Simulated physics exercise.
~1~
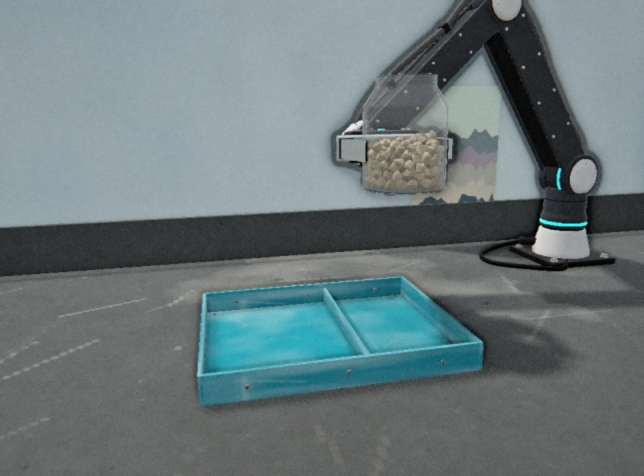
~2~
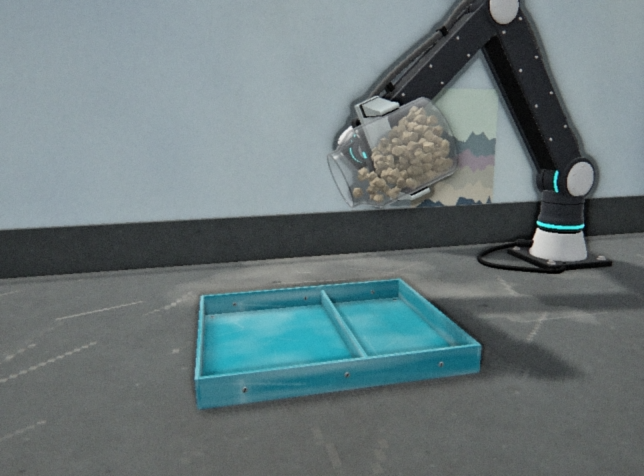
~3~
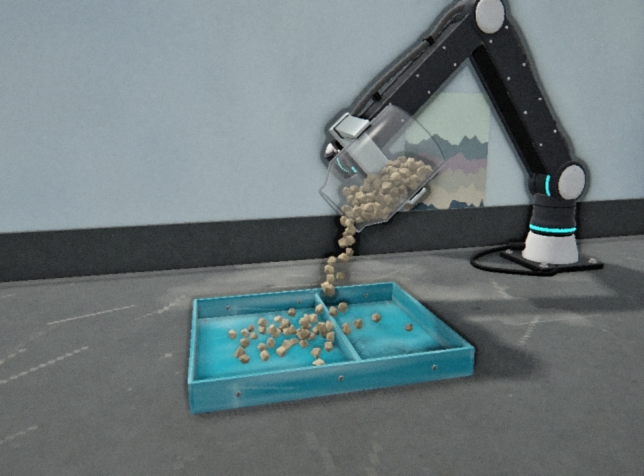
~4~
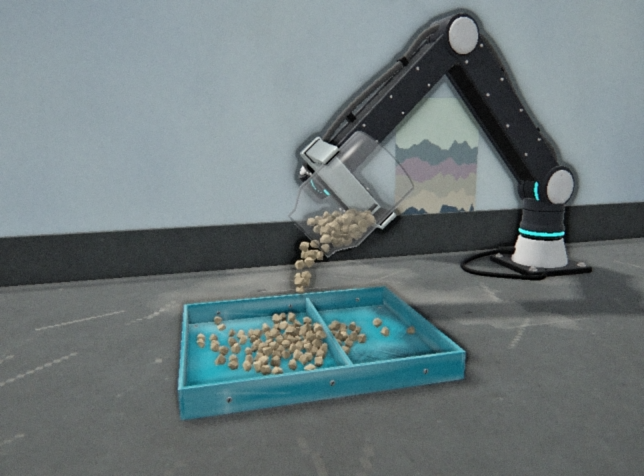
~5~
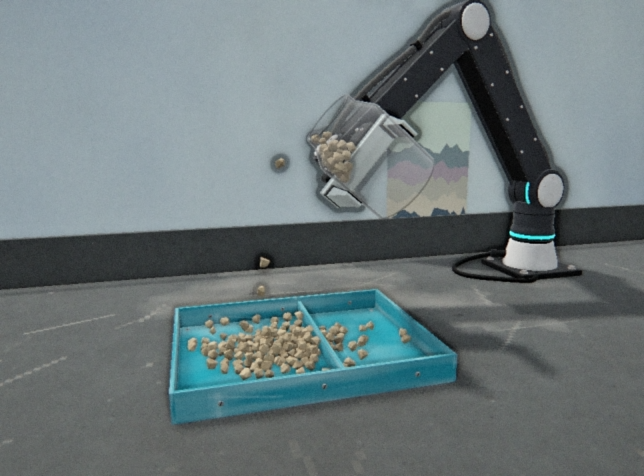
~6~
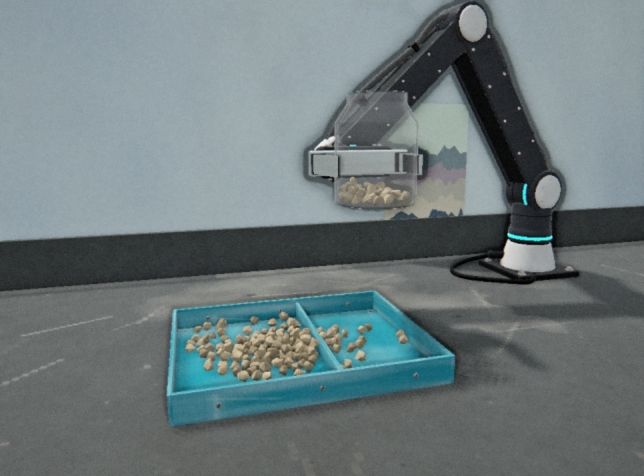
The clip shows a robot arm tipping a clear jar of small pebbles over a divided blue tray, pouring many into it, mostly the left part, with fewer in the right, before turning the jar upright with some pebbles still inside.
